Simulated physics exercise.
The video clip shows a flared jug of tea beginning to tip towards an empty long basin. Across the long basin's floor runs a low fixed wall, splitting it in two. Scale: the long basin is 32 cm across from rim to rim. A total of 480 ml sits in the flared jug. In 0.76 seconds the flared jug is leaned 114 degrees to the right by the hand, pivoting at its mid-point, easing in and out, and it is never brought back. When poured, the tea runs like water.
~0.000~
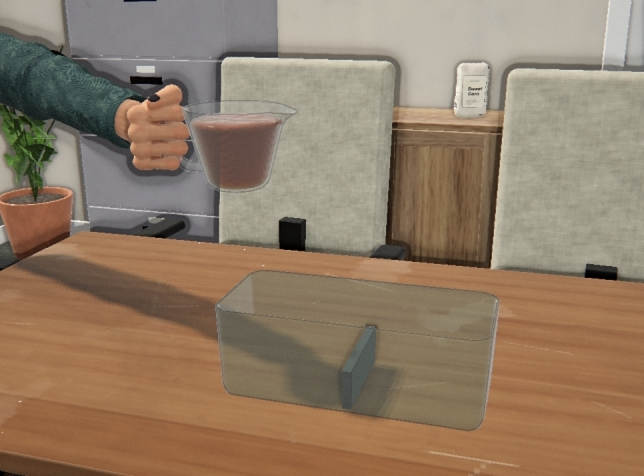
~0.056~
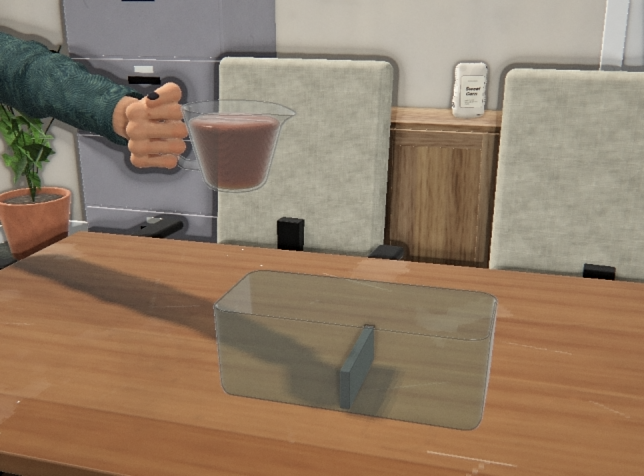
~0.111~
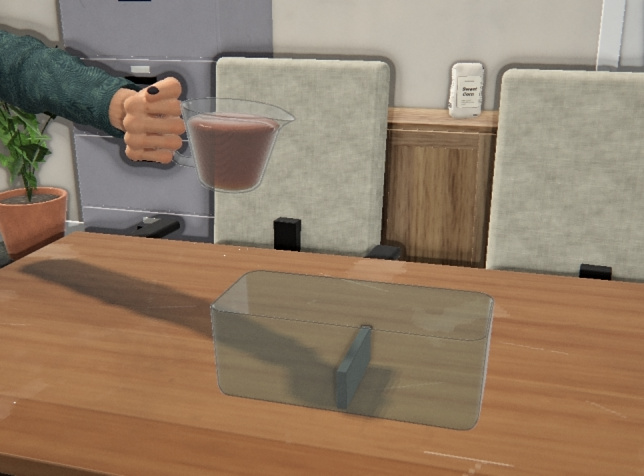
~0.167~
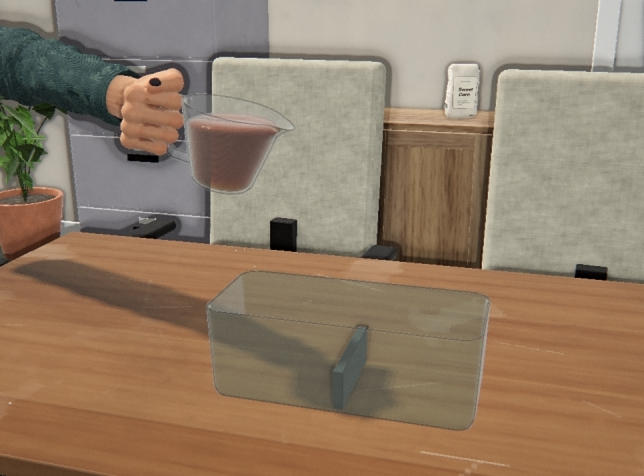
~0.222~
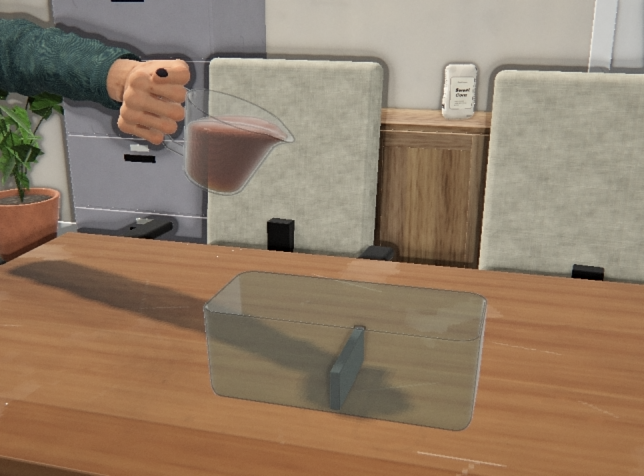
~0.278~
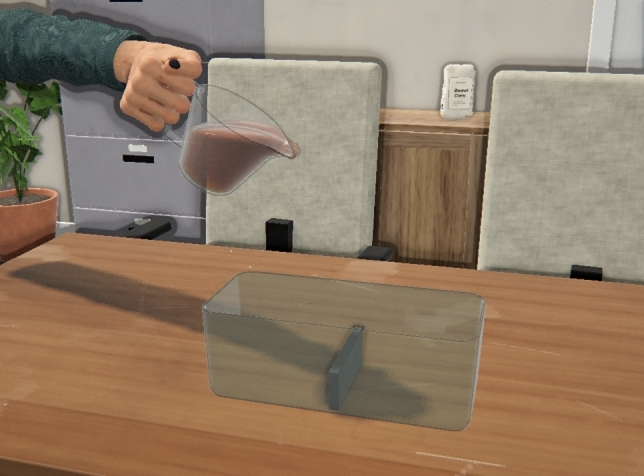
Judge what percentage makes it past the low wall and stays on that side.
Some 19 per cent makes it over and stays.
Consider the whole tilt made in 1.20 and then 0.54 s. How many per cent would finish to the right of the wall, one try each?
About 30 %, then about 15 %.
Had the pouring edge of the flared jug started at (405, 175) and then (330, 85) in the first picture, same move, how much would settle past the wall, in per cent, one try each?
Try 1: 90 %; try 2: 70 %.
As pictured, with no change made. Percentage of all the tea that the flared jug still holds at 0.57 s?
Still held: Roughly 26 % of the total.
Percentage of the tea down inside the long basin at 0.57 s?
Roughly 36 percent.
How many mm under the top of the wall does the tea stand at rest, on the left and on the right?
Left about 32 mm, while the right is about 44 mm.
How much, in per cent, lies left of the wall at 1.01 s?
The left part holds some 76 per cent.
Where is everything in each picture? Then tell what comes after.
Tilt 0°; pouring edge (297, 112); surface from (196, 118) to (282, 121); the long basin's rim runs from (234, 289) to (495, 318); the wall's top is at (360, 348), in the first picture.
Tilt 2°; pouring edge (296, 113); surface from (195, 117) to (280, 122), in the second picture.
Tilt 6°; pouring edge (296, 119); surface from (195, 116) to (279, 124), in the third picture.
Tilt 13°; pouring edge (295, 128); surface from (194, 117) to (281, 127), in the fourth picture.
Tilt 22°; pouring edge (295, 141); surface from (195, 120) to (288, 133), in the fifth picture.
Tilt 34°; pouring edge (294, 156); surface from (193, 128) to (290, 147); 4 per cent is over the edge, in the sixth picture.
Then, 0.57 s in, the tilt is 98° and 26 per cent is still to pour, 24 is left of the wall and 13 right of it.
Then, 0.79 s in, the tilt is 114° and 1 per cent is still to pour, 76 is left of the wall and 15 right of it.
Then, 1.01 s in, the tilt is 114° and 0 per cent is still to pour, 76 is left of the wall and 19 right of it.
Then, 1.26 s in, the tilt is 114° and 0 per cent is still to pour, 76 is left of the wall and 19 right of it.
Finally, 76 per cent lies left of the wall, 19 right of it and 5 outside.
